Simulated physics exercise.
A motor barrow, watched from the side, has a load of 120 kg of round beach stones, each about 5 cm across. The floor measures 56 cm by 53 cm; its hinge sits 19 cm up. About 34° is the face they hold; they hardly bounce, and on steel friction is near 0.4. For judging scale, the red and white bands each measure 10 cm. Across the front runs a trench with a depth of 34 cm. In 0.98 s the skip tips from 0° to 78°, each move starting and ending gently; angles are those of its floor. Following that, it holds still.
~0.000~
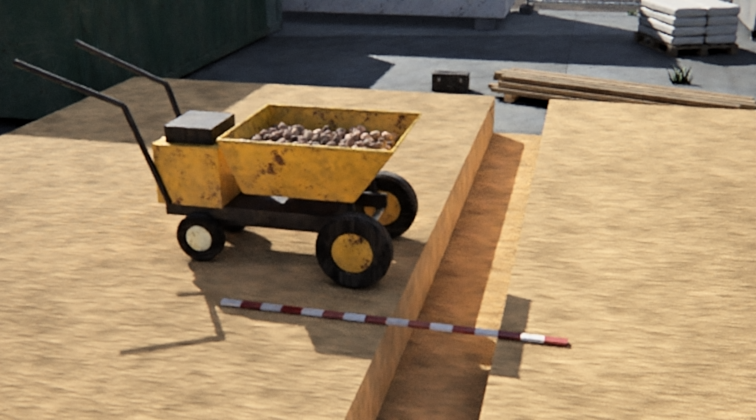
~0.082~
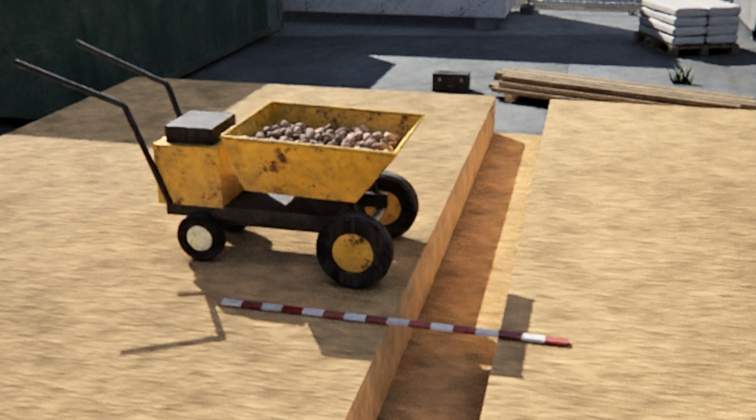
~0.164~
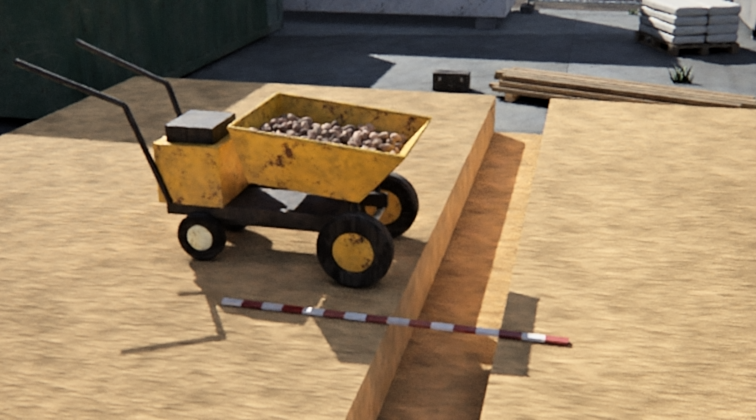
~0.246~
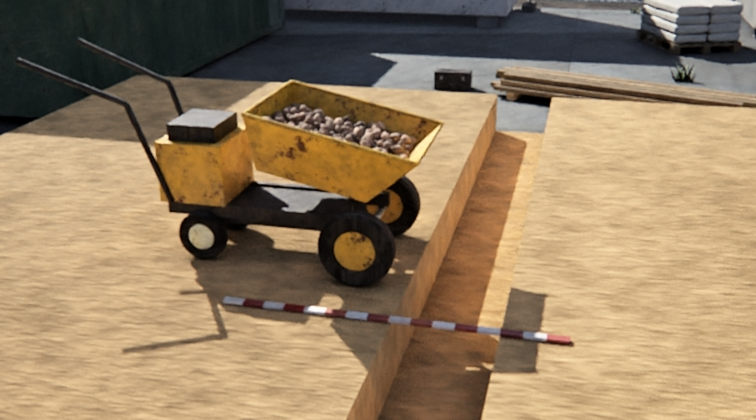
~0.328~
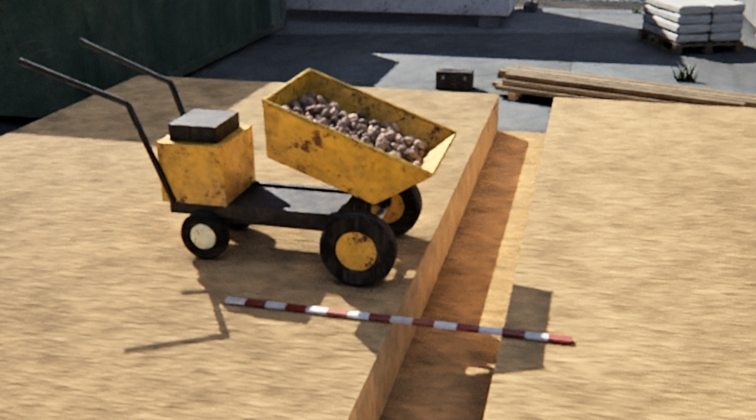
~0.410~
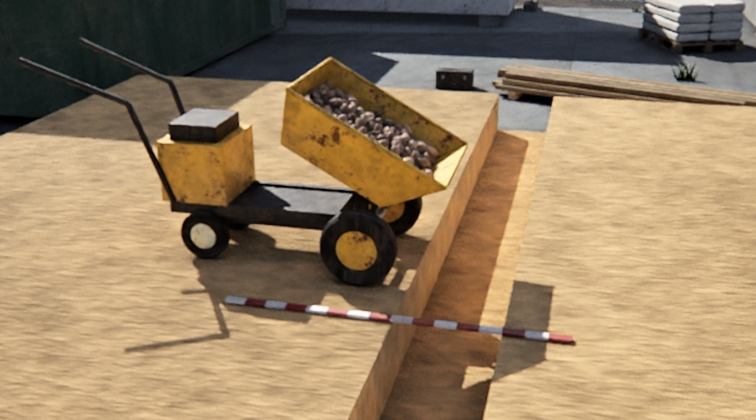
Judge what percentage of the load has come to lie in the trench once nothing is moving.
Roughly 54 in every hundred.
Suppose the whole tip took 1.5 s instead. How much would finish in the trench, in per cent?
With that timing, about 60 per cent.
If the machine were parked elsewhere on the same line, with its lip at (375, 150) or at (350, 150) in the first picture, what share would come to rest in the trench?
Near 80 per cent from the first place, 100 from the second.
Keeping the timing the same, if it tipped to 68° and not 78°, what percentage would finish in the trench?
It would come to about 50 percent.
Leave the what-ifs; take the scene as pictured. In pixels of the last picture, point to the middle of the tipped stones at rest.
Their middle lands near (509, 311).
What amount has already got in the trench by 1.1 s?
Roughly 25% by that time.
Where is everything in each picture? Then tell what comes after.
The skip is at 0°, its lip at (393, 153); the top of the load is at (299, 133), in the first picture.
Lip at (396, 155), floor tilted 2°, highest stones at (287, 130); the stones move at 0.3 m/s on average, in the second picture.
Lip at (404, 158), floor tilted 6°, highest stones at (294, 124); the stones move at 0.5 m/s on average, in the third picture.
Lip at (418, 164), floor tilted 12°, highest stones at (301, 114); the stones move at 0.7 m/s on average, in the fourth picture.
Lip at (433, 175), floor tilted 20°, highest stones at (308, 102); the stones move at 0.9 m/s on average, in the fifth picture.
Lip at (446, 189), floor tilted 30°, highest stones at (325, 92); the stones move at 1.0 m/s on average, in the sixth picture.
After 0.7 s the floor is at 66°; 100 % in the skip; the foremost stones are at (479, 227).
After 1.1 s the floor is at 78°; 43 % in the skip, 27 % in the trench, 30 % past the trench; the foremost stones are at (592, 283).
After 1.4 s the floor is at 78°; 6 % in the skip, 47 % in the trench, 47 % past the trench; the foremost stones are at (705, 282).
After 3.4 s the floor is at 78°; 0 % in the skip, 54 % in the trench, 46 % past the trench; the foremost stones are past the picture's edge.
